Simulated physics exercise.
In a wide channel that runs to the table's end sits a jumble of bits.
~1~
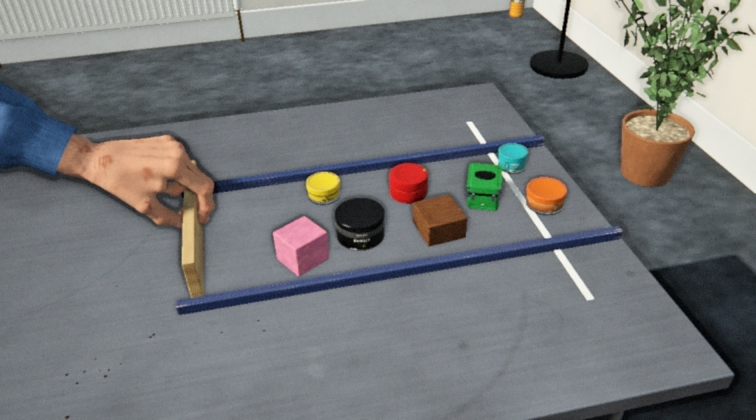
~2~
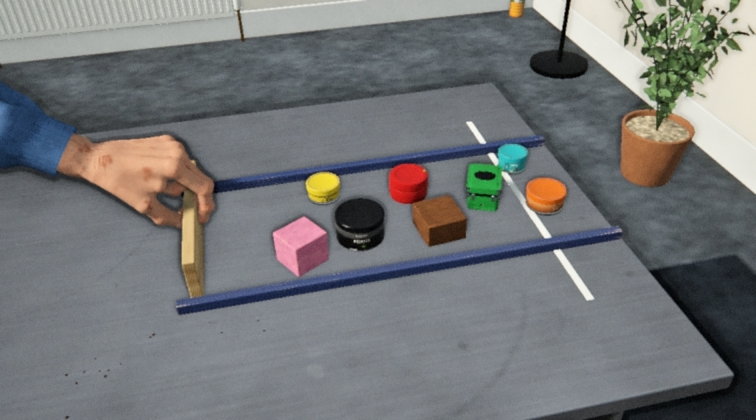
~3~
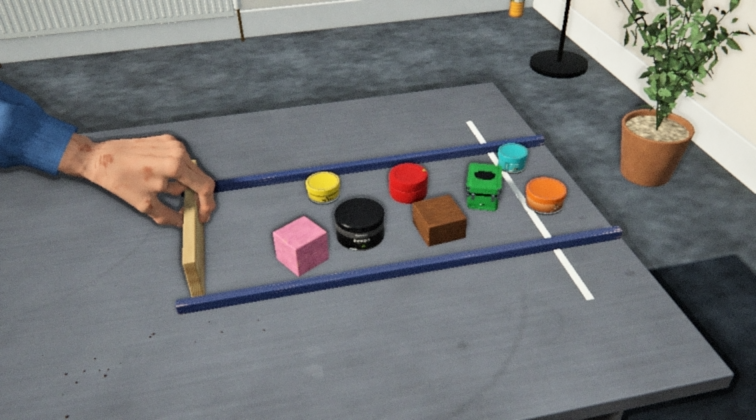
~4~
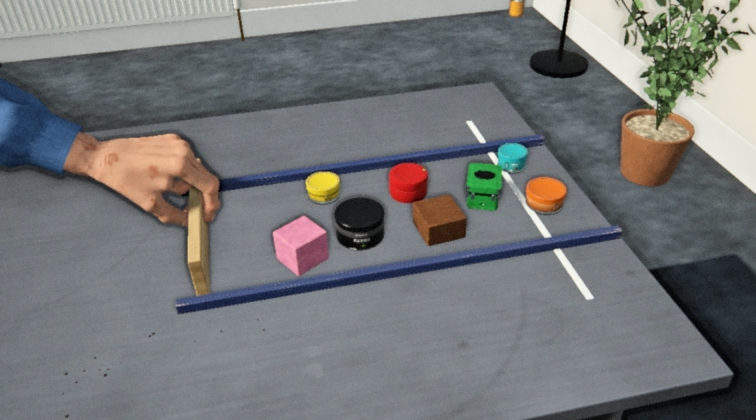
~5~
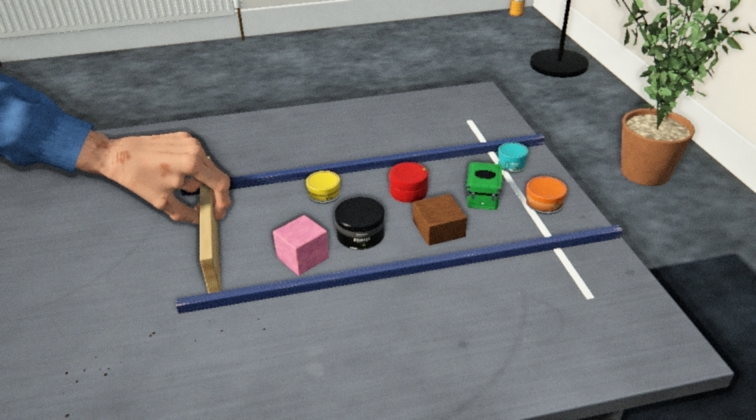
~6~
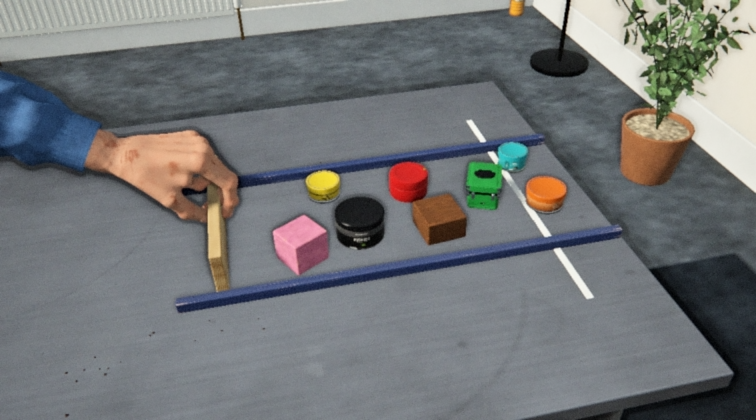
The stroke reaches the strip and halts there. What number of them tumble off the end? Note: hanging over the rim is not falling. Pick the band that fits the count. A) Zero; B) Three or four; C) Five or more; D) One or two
One or two (D).
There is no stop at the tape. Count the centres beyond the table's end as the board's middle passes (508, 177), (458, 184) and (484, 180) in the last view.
Counts by place: 1 / 0 / 0.
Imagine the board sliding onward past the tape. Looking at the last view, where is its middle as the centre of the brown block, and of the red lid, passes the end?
About (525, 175), and about (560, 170) for the other.
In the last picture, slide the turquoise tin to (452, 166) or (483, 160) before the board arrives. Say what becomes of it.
For the first start it holds its spot, and for the second it holds its spot.
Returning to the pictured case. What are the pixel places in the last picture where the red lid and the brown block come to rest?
The red lid at (527, 168), the brown block at (594, 199).
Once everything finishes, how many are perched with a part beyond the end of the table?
The tally is 2.
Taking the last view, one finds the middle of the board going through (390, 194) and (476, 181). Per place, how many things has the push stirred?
At the first place 5, at the second 7.
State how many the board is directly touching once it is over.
It's 4.
Soon after, none off yet; orange pot at rest near (546, 195); turquoise tin at rest near (512, 157); green case at rest near (484, 186).
Then, none off yet; orange pot at rest near (546, 195); turquoise tin at rest near (512, 157); green case moved a little near (498, 183).
At rest, the number that fall off is one or two; fallen, orange pot.
